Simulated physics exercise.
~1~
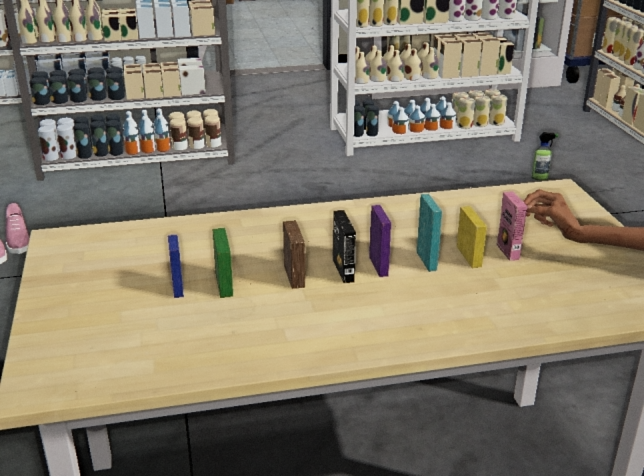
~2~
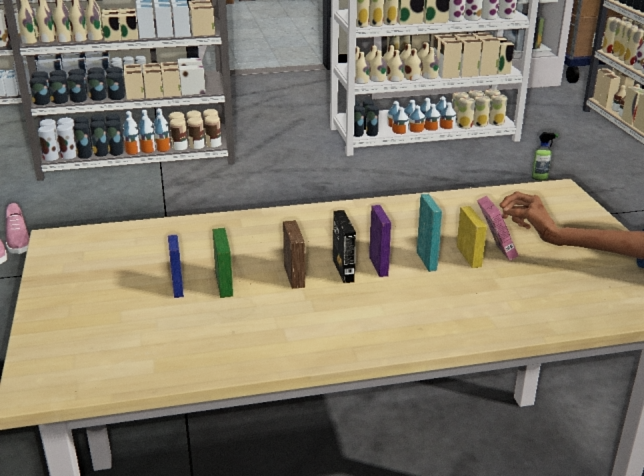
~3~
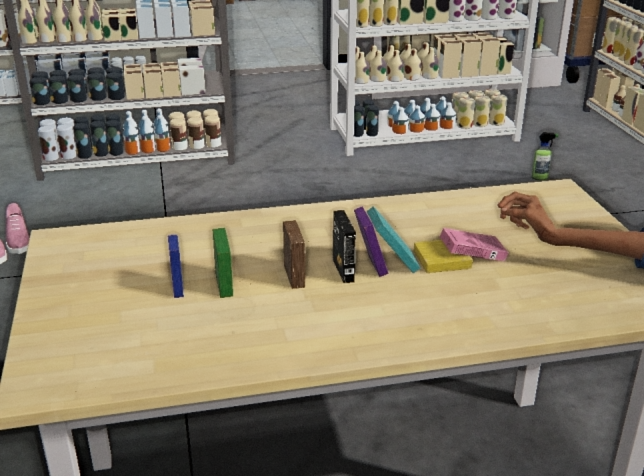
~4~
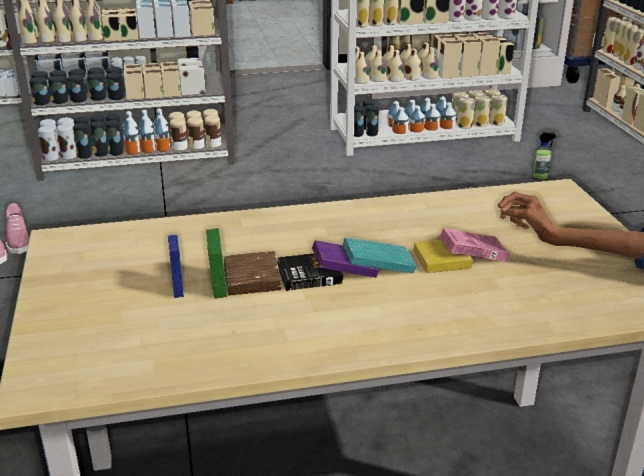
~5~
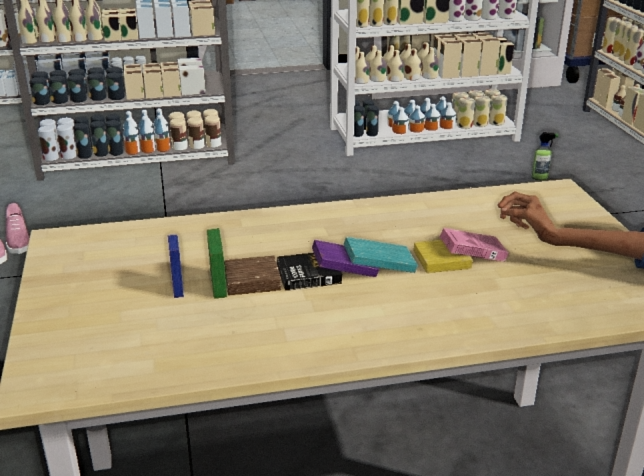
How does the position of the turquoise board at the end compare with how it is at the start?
At the start the turquoise board stands upright in the row, and by the end it has fallen to the left and lies on its side.
